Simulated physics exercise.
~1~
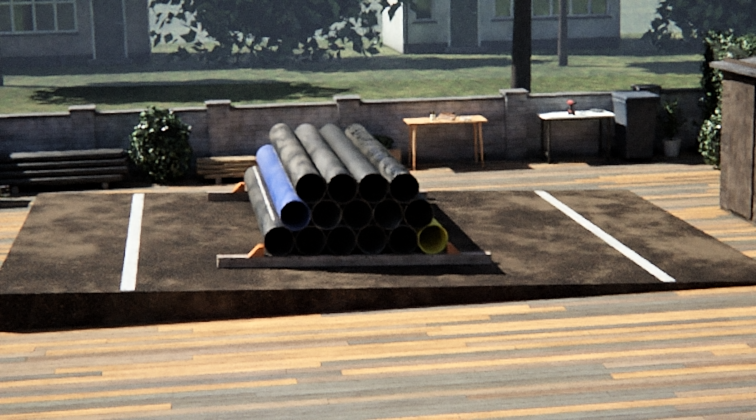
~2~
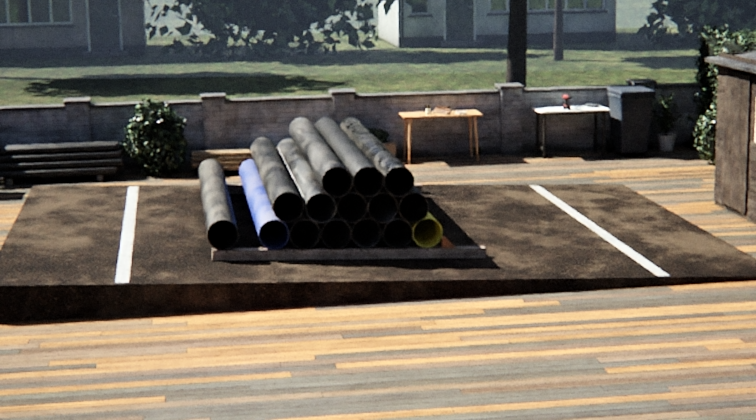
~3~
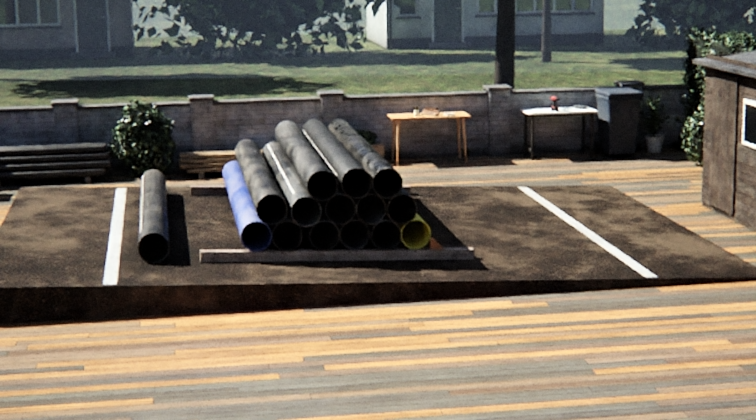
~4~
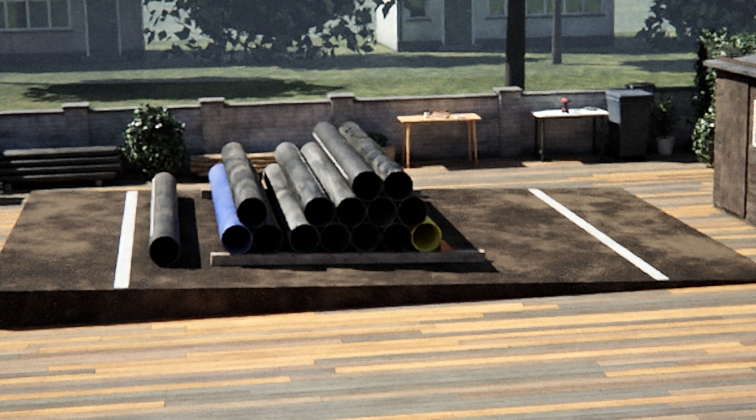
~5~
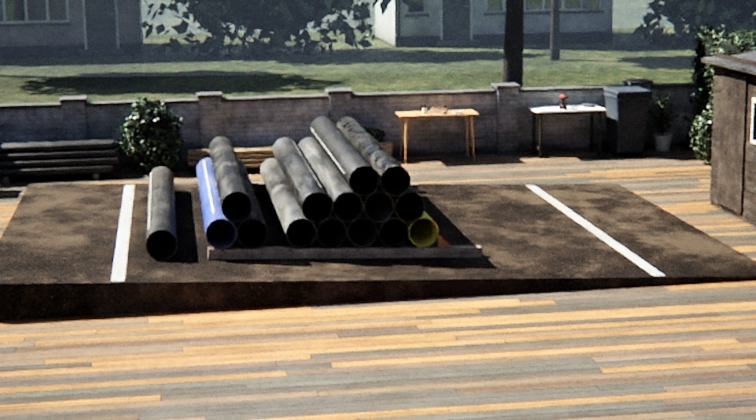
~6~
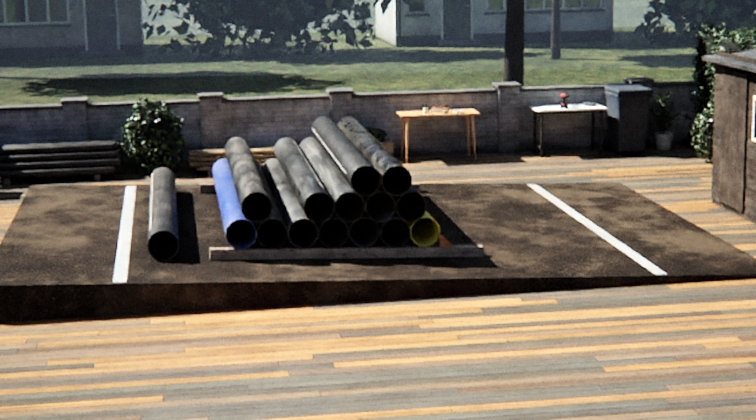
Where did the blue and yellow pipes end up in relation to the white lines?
Both ended up between the white lines. The blue pipe moved left but did not get past the line, and the yellow one stayed at the right end of the stack.
A stack of black pipes, with one blue and one yellow, slumped to the left; one black pipe rolled off and stopped inside the white line, while the blue dropped, rolled left and eased back slightly, and the yellow stayed put.
